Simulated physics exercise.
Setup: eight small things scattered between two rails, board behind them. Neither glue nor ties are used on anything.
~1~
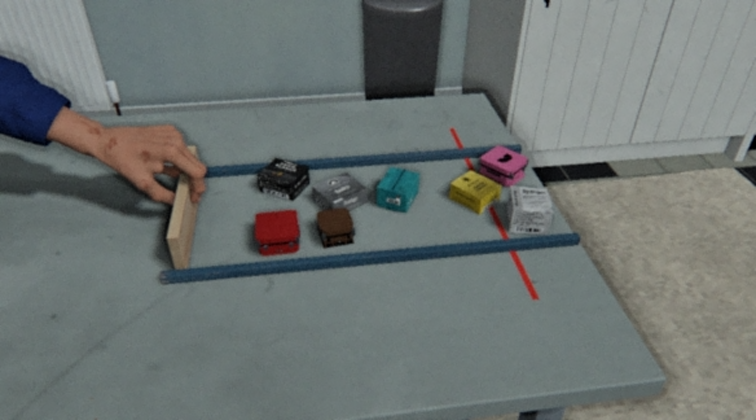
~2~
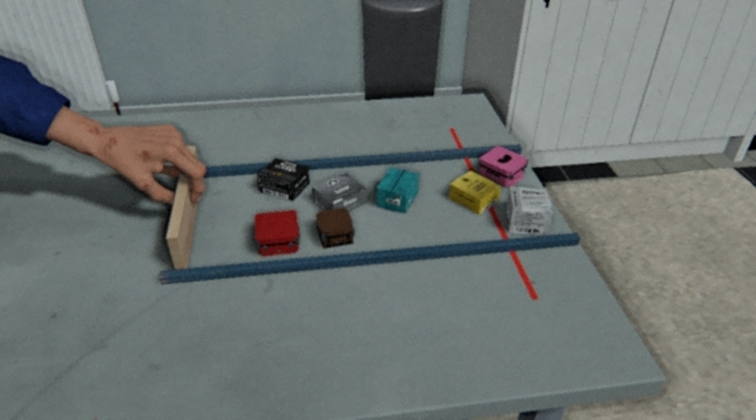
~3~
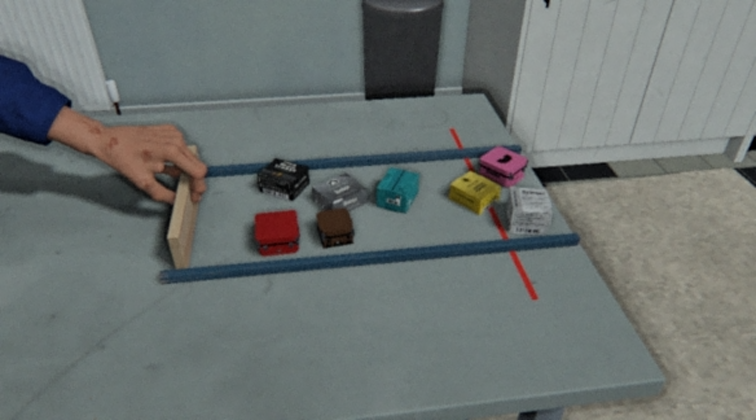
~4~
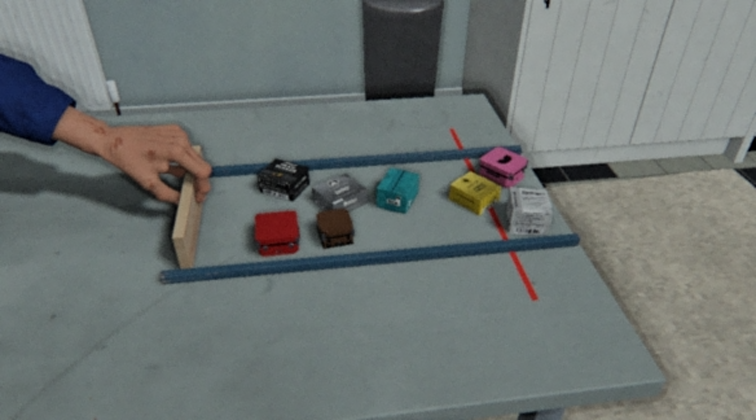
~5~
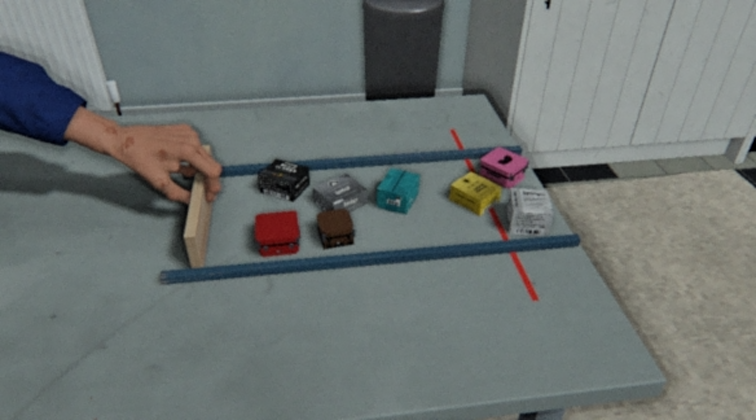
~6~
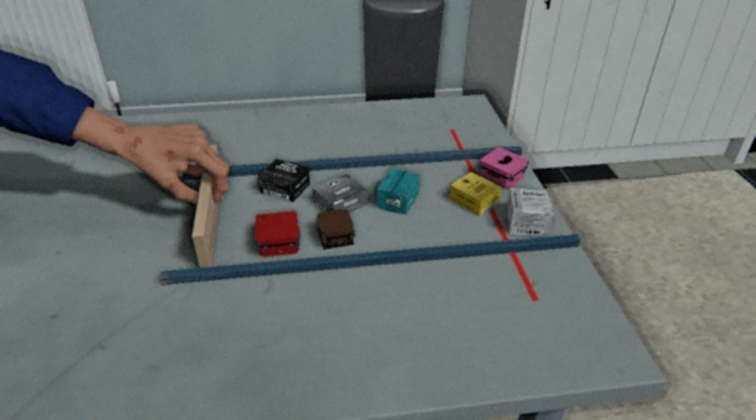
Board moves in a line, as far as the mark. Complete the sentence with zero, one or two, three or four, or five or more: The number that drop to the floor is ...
The number that drop to the floor is one or two.
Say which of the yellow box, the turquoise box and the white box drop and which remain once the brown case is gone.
The yellow box? It heads down. The turquoise box? It does not drop. The white box? It does not drop.
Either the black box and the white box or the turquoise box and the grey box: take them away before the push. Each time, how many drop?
Result: 1 in the first case, with 1 in the second.
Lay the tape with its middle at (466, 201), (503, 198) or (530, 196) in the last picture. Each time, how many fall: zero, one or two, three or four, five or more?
Tape one gives one or two, tape two gives five or over, and tape three gives five or more.
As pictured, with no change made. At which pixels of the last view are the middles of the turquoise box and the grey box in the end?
(544, 190), and the other (507, 191).
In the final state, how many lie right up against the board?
The figure is 3.
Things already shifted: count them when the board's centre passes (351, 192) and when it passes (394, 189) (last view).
I make it 5 at the first spot and 6 at the other.
Soon after, none off yet; pink case at rest near (503, 169); white box at rest near (529, 212); yellow box at rest near (475, 194).
Then, none off yet; pink case at rest near (505, 165); white box moved a little near (550, 217); yellow box moved well along near (539, 196).
At rest, the number that fall off is one or two; fallen, yellow box and white box.
